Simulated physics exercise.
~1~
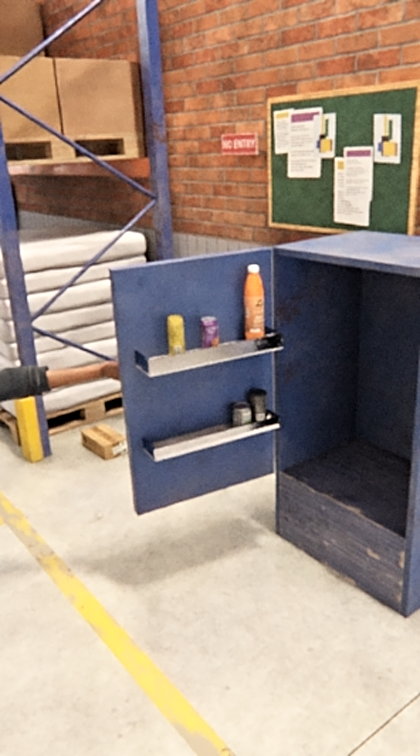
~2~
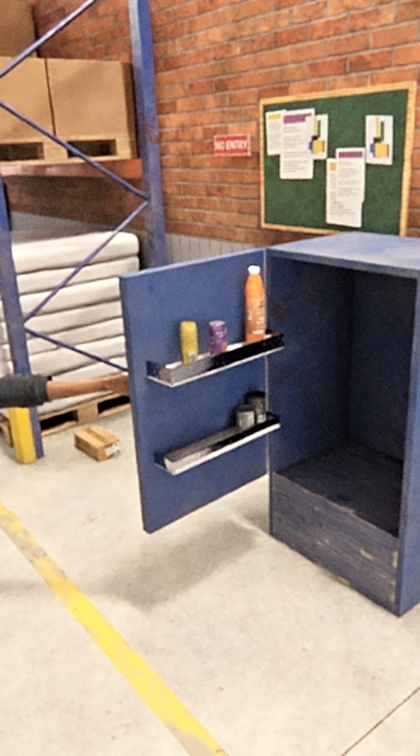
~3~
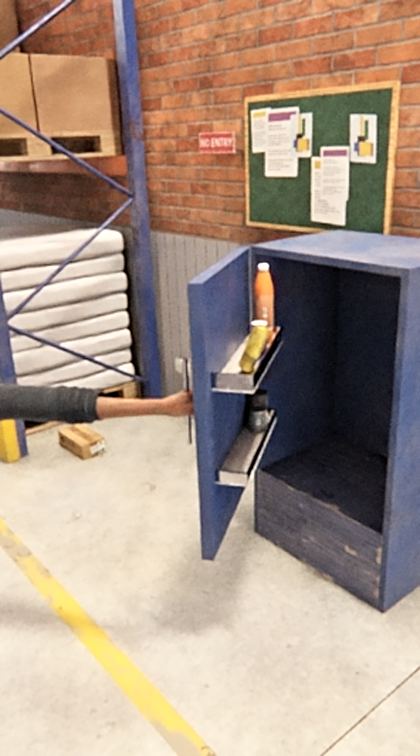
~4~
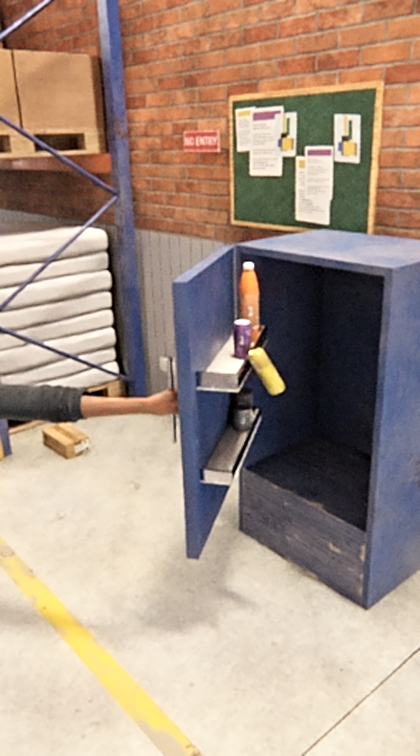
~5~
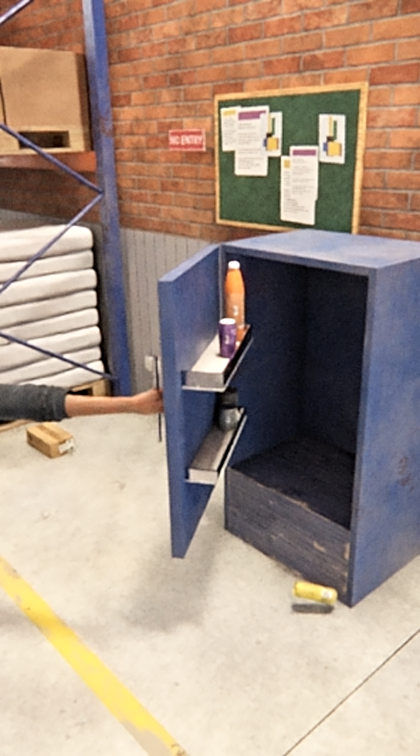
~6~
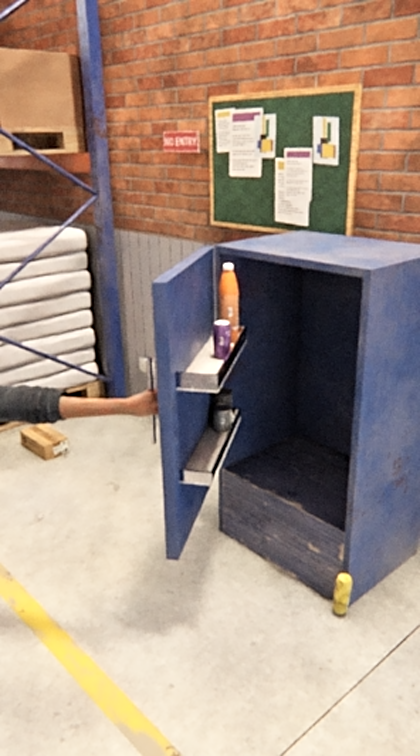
In a brick-walled warehouse, a hand swung a blue locker door partway shut, and the yellow can tipped off the upper rack and fell to the floor, ending upright by the locker, while the orange bottle, purple can and two tins stayed put.
